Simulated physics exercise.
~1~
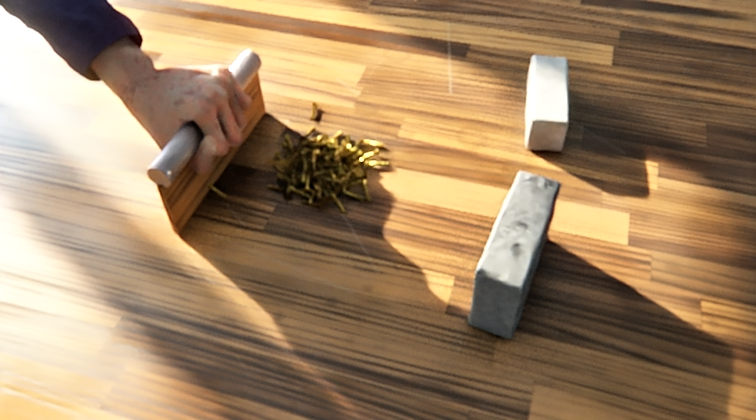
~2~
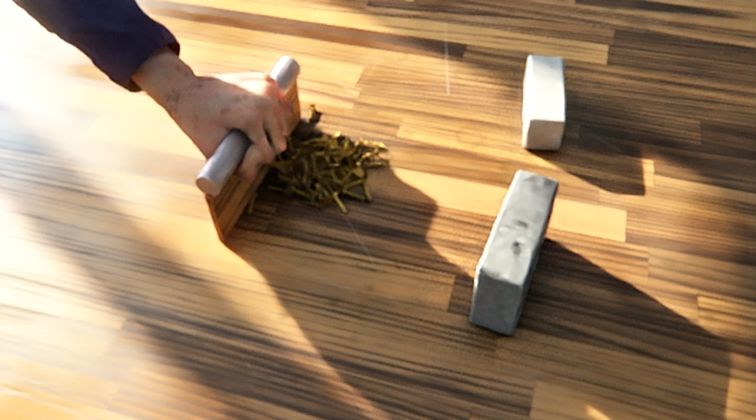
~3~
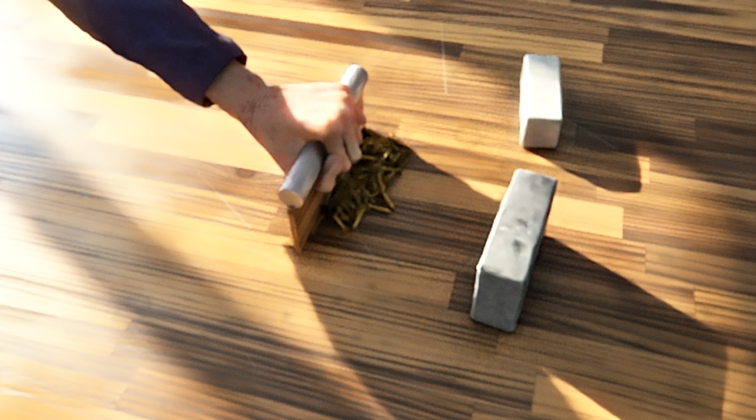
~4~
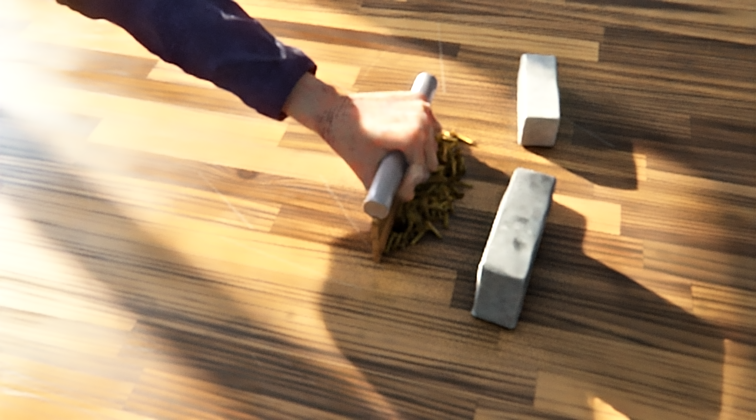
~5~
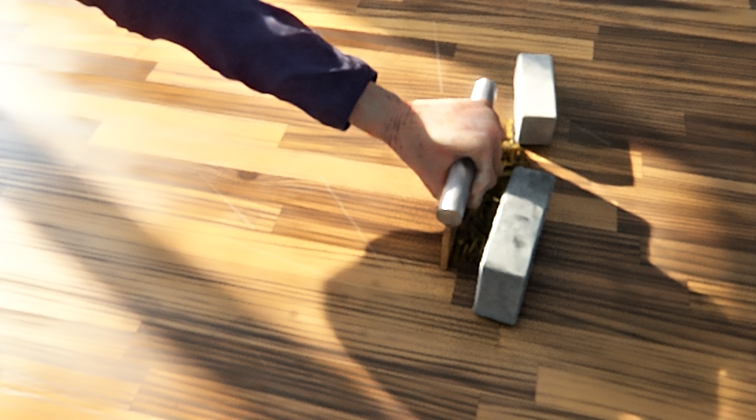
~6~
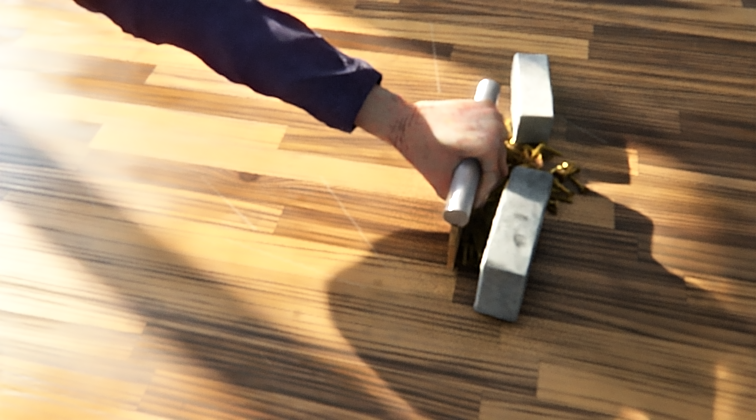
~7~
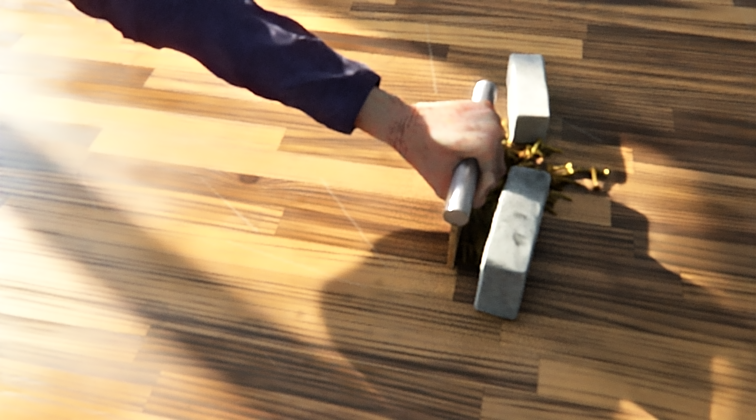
On a striped wooden floor, a hand pushed a scraper rightward into a pile of brass-coloured screws, sweeping them up to two grey blocks, where it stopped; some spilled through the gap, but most stayed held up in front of the blocks.
